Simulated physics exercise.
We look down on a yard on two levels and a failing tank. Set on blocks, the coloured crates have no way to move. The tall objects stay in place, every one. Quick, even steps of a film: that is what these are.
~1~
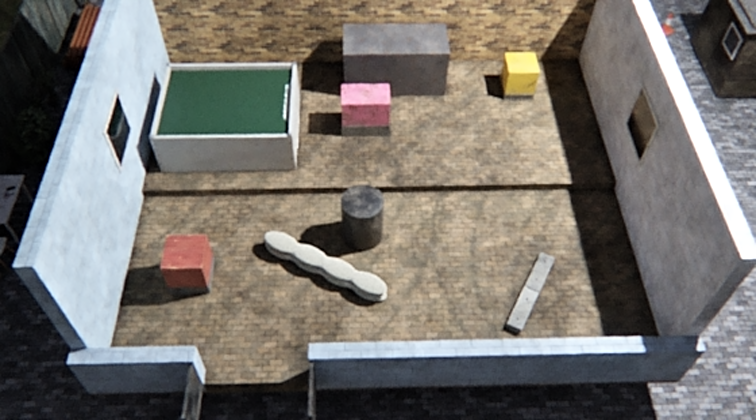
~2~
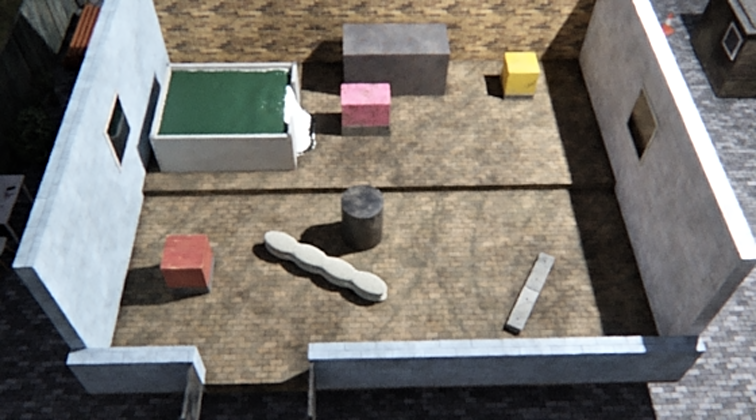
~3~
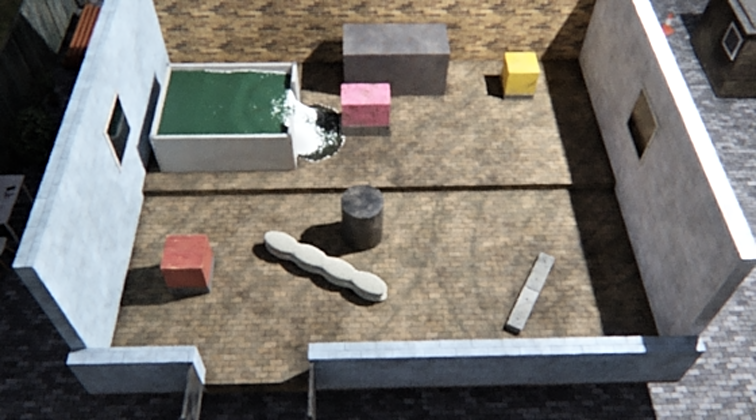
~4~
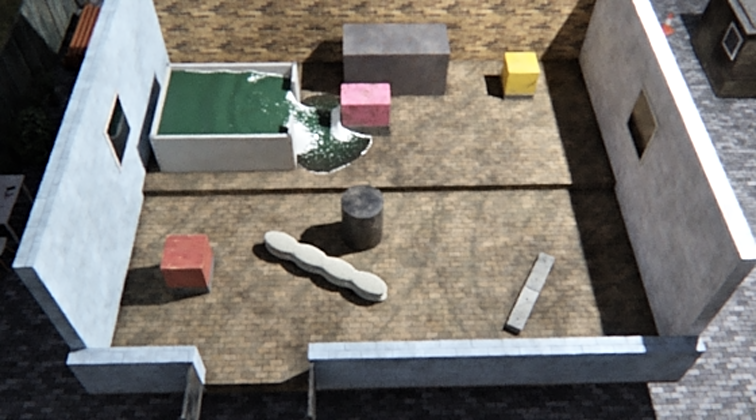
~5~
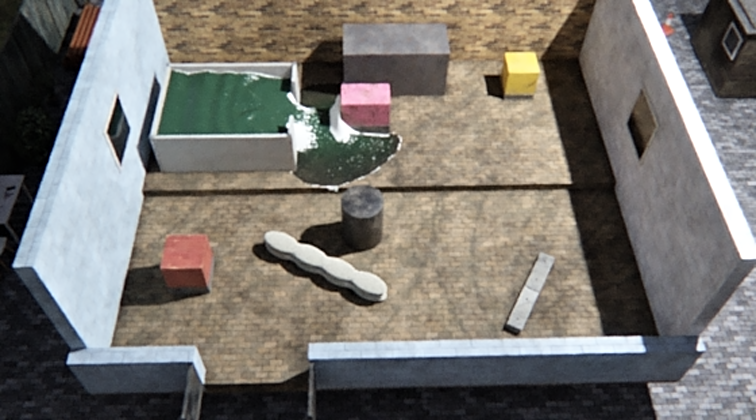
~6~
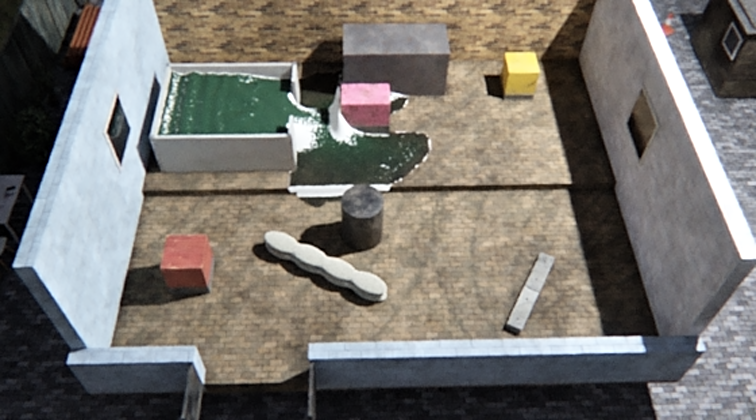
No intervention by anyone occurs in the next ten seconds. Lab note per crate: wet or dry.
As for the red crate it's untouched by the water, as for the yellow crate it's untouched by the water, as for the pink crate it's moistened by the water.
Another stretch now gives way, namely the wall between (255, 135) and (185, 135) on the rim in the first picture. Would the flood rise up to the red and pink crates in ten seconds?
As I see it, the red one gets reached, and the pink one is not reached.
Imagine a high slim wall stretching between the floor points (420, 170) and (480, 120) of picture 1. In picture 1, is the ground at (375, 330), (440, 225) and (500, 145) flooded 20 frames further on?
Outcome by spot, in order - unwatered, watered, unwatered.
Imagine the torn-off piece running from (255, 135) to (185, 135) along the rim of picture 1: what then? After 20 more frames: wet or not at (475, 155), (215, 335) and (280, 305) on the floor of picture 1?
Point one: Not reached. Point two: Reached. Point three: Reached.
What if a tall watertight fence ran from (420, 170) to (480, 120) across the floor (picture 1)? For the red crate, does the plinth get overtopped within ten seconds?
Red crate is left untouched.
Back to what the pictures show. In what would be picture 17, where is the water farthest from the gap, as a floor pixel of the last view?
My guess is roughly (603, 260).
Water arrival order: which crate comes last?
Coming in last, the red-painted one.
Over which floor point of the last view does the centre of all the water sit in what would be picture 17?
Somewhere around (295, 138) in the last view.
A moment on, water covers 25 % of the floor; the red crate not reached, the yellow crate water round its plinth, the pink crate water round its plinth.
Next, water covers 45 % of the floor; the red crate not reached, the yellow crate water round its plinth, the pink crate water round its plinth.
Then, water covers 70 % of the floor; the red crate not reached, the yellow crate water round its plinth, the pink crate water round its plinth.
Later, water covers 85 % of the floor; the red crate water round its plinth, the yellow crate water round its plinth, the pink crate water round its plinth.
In the end, water covers 95 % of the floor; the red crate stayed above the water, the yellow crate stayed above the water, the pink crate was topped.
